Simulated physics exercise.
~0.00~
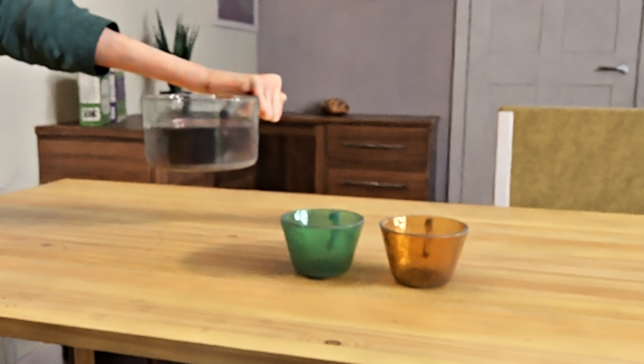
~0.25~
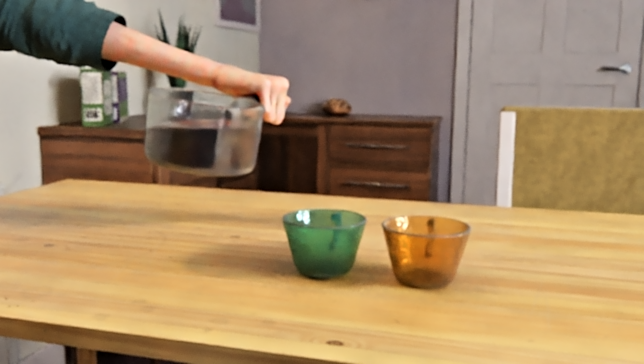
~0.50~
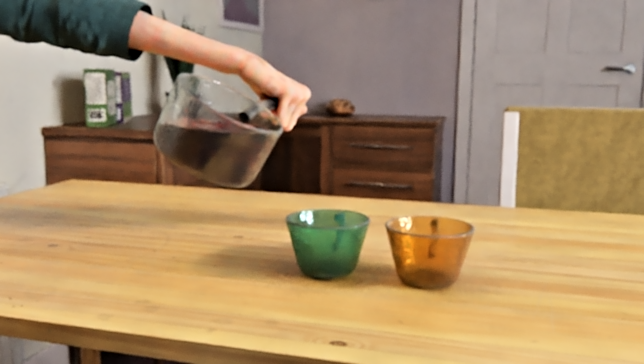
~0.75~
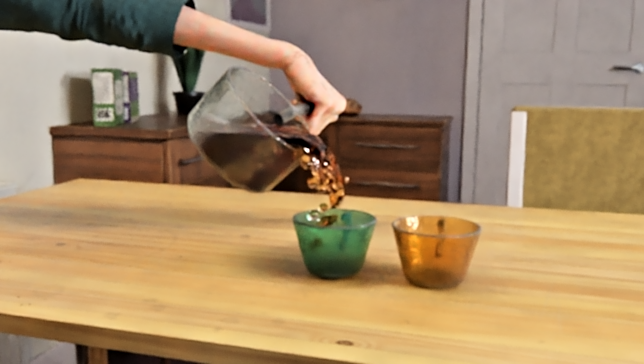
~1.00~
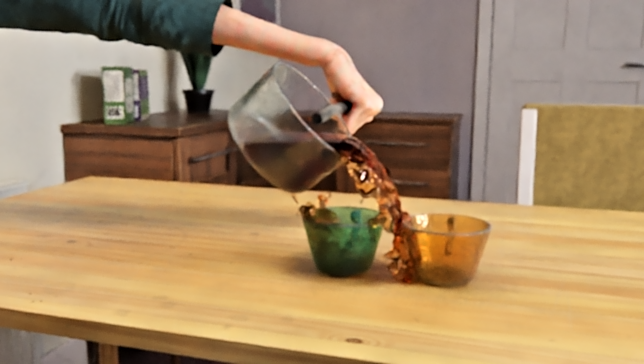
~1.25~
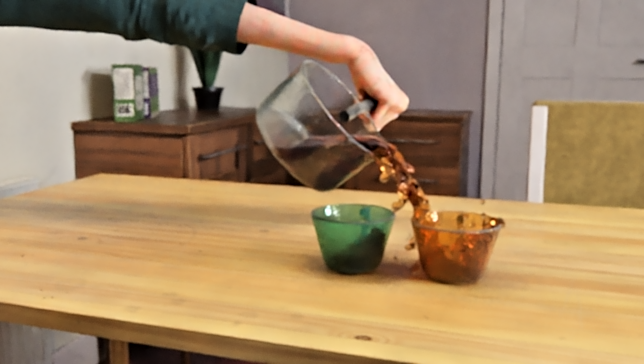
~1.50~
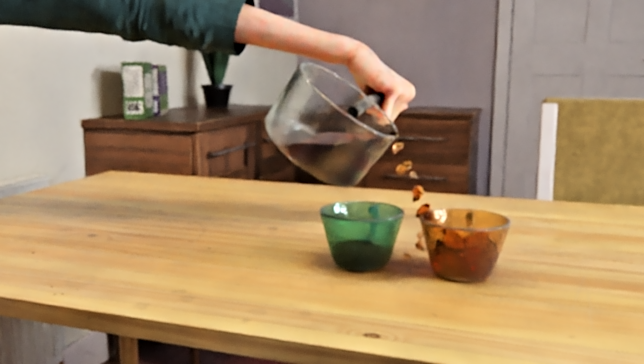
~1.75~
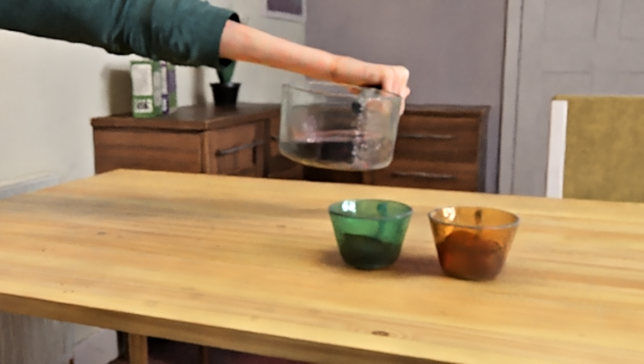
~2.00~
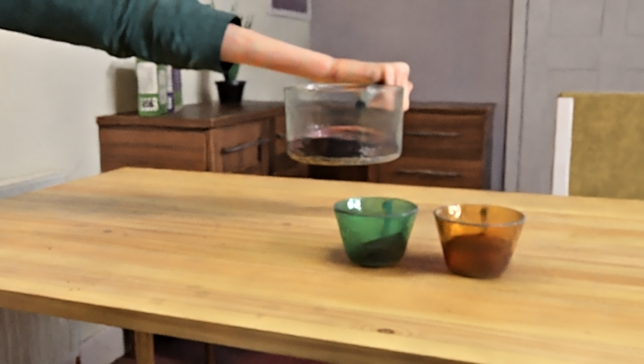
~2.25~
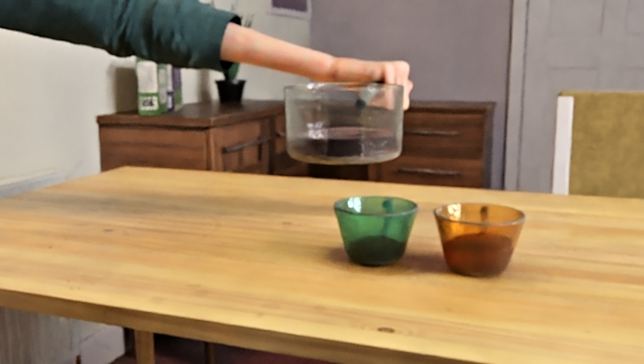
To begin with, a hand holds a clear glass saucepan of dark tea above a wooden table, where an empty green teacup stands left of an empty amber one. The hand gradually tips the saucepan until tea streams over its right edge into the green cup. Still tilted, it moves right, and the splashing stream crosses the gap between the cups and falls into the amber one. The hand then brings the saucepan level, and the flow thins to drops and stops. Finally, both cups hold some tea, and some remains in the saucepan, held still above them.
